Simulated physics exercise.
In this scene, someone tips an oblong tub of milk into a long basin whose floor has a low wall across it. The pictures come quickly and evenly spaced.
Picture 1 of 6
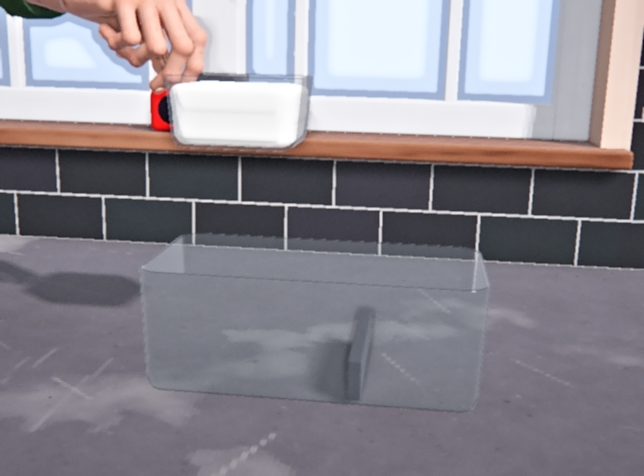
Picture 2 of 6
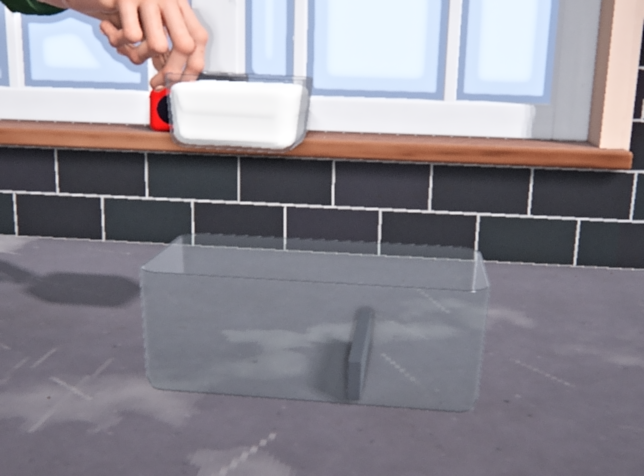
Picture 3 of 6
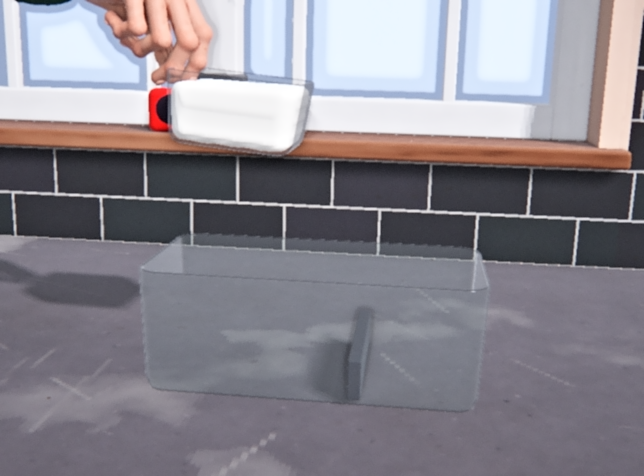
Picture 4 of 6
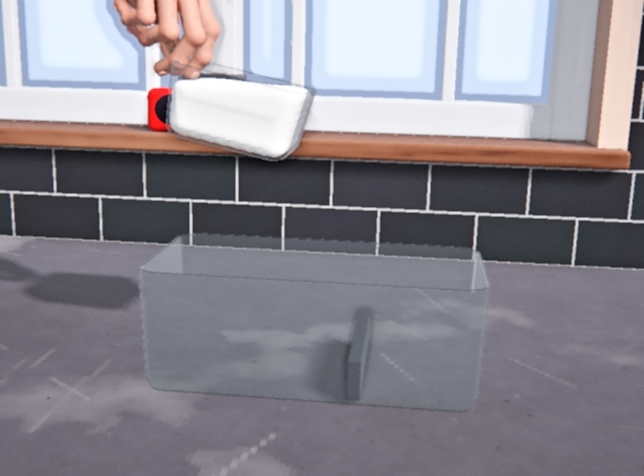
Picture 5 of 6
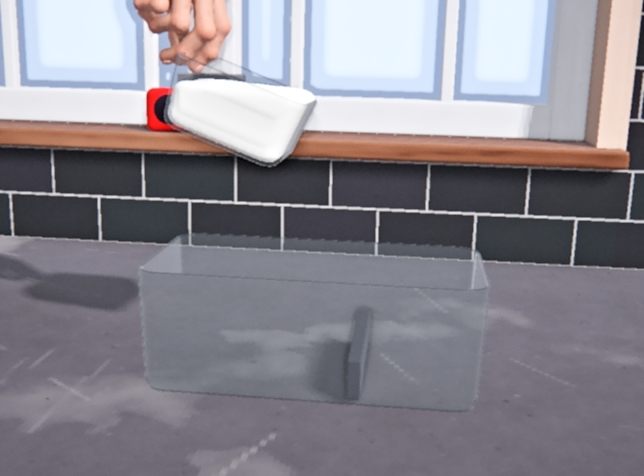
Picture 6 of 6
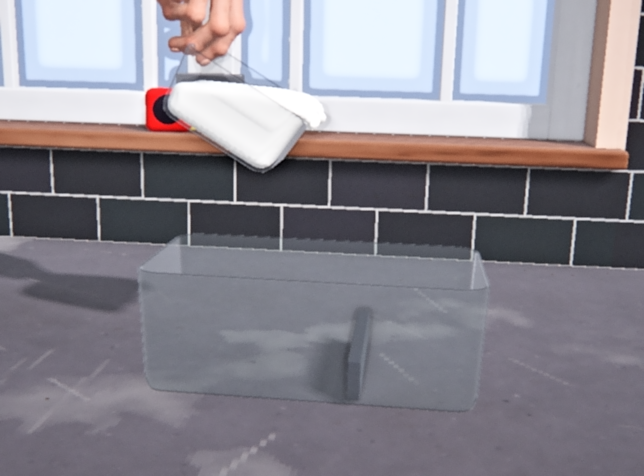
The video shows a hand holding a clear oblong tub of white milk level above a long transparent basin with a low wall inside, then tilting it steadily down to the right until some milk goes over the tub's right rim.
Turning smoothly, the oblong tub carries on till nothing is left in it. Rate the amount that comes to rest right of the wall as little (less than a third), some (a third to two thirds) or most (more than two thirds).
Some.
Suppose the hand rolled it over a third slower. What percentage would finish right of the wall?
Roughly 65 %.
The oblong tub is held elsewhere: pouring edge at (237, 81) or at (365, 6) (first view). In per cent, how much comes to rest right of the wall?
Around 10 percent first, around 80 percent second.
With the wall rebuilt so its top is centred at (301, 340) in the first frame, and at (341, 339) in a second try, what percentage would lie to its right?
In order, near 85 and 70 in a hundred.
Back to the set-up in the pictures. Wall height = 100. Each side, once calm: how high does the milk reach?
Left of the wall 20 %, right of the wall 50 %.
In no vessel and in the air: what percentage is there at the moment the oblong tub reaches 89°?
About 40 per cent.
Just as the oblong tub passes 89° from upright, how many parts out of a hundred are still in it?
Some 20 per cent has not yet come out.
A moment on, the oblong tub is tipped on its side and 20 per cent is still to pour, 5 is left of the wall and 33 right of it.
Next, the oblong tub is tipped right over and 4 per cent is still to pour, 30 is left of the wall and 60 right of it.
Then the oblong tub is tipped right over and 0 per cent is still to pour, 41 is left of the wall and 56 right of it.
Later the oblong tub is tipped right over and 0 per cent is still to pour, 42 is left of the wall and 57 right of it.
In the end 42 per cent lies left of the wall, 57 right of it and 2 outside.
